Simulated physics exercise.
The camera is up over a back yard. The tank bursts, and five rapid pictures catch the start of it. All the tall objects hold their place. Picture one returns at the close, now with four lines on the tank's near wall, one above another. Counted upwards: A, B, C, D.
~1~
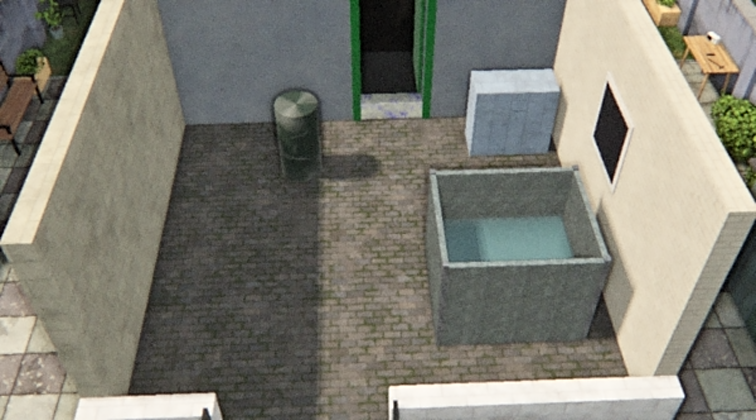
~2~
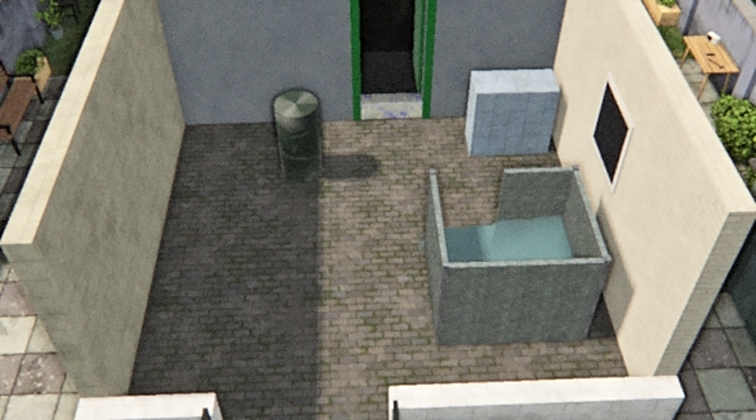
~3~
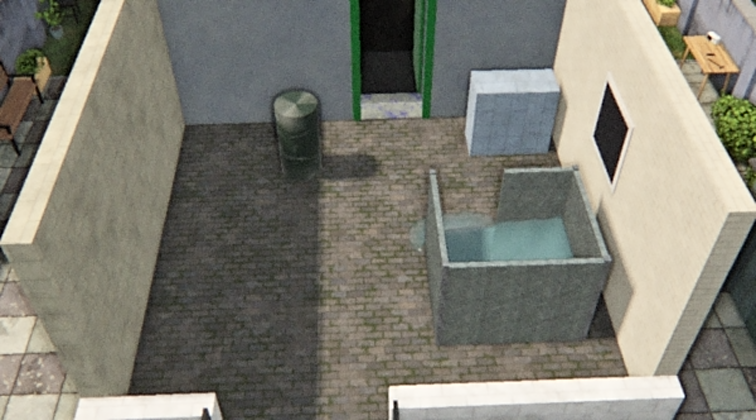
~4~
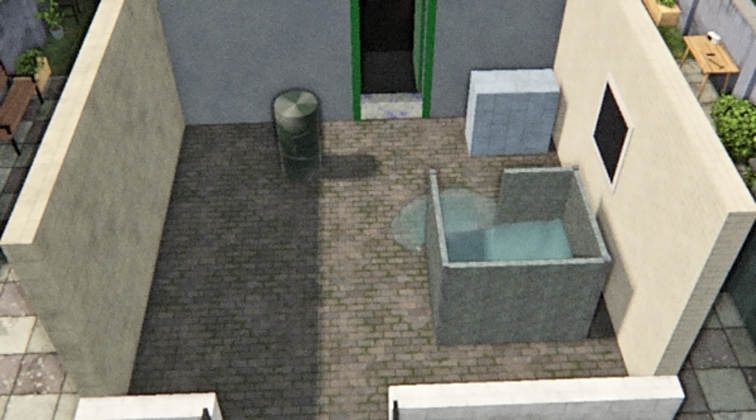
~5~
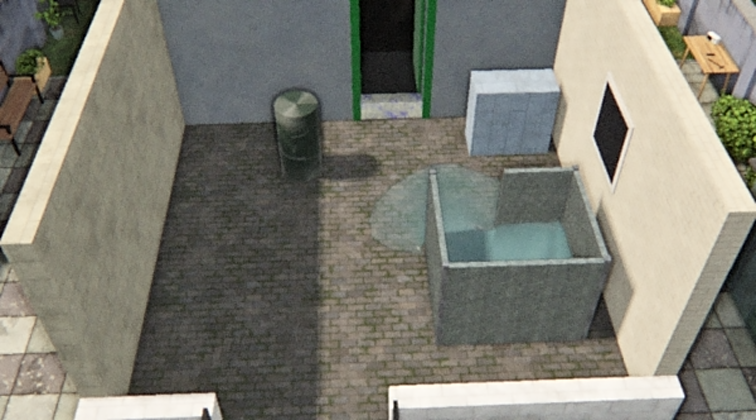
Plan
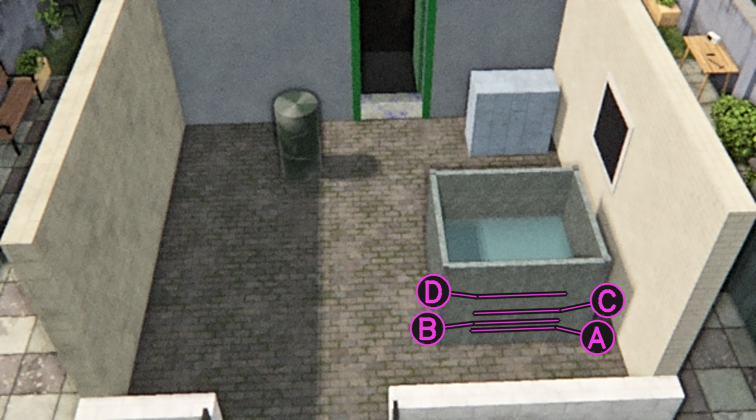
A stone tank's back corner opens and water spreads out over the brick yard.
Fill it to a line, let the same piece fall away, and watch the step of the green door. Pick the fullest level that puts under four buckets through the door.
Line D just does it.
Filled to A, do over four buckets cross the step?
No.
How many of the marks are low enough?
All of the four.
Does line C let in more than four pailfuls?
No, that is safe.
On the marked copy, A at (514, 329); B at (515, 322); C at (517, 311); D at (521, 295); from the bottom up A, B, C, D.
For line A, nothing gets over.
For line B, nothing gets over.
For line C, nothing gets over.
For line D, a bucket or two gets in.
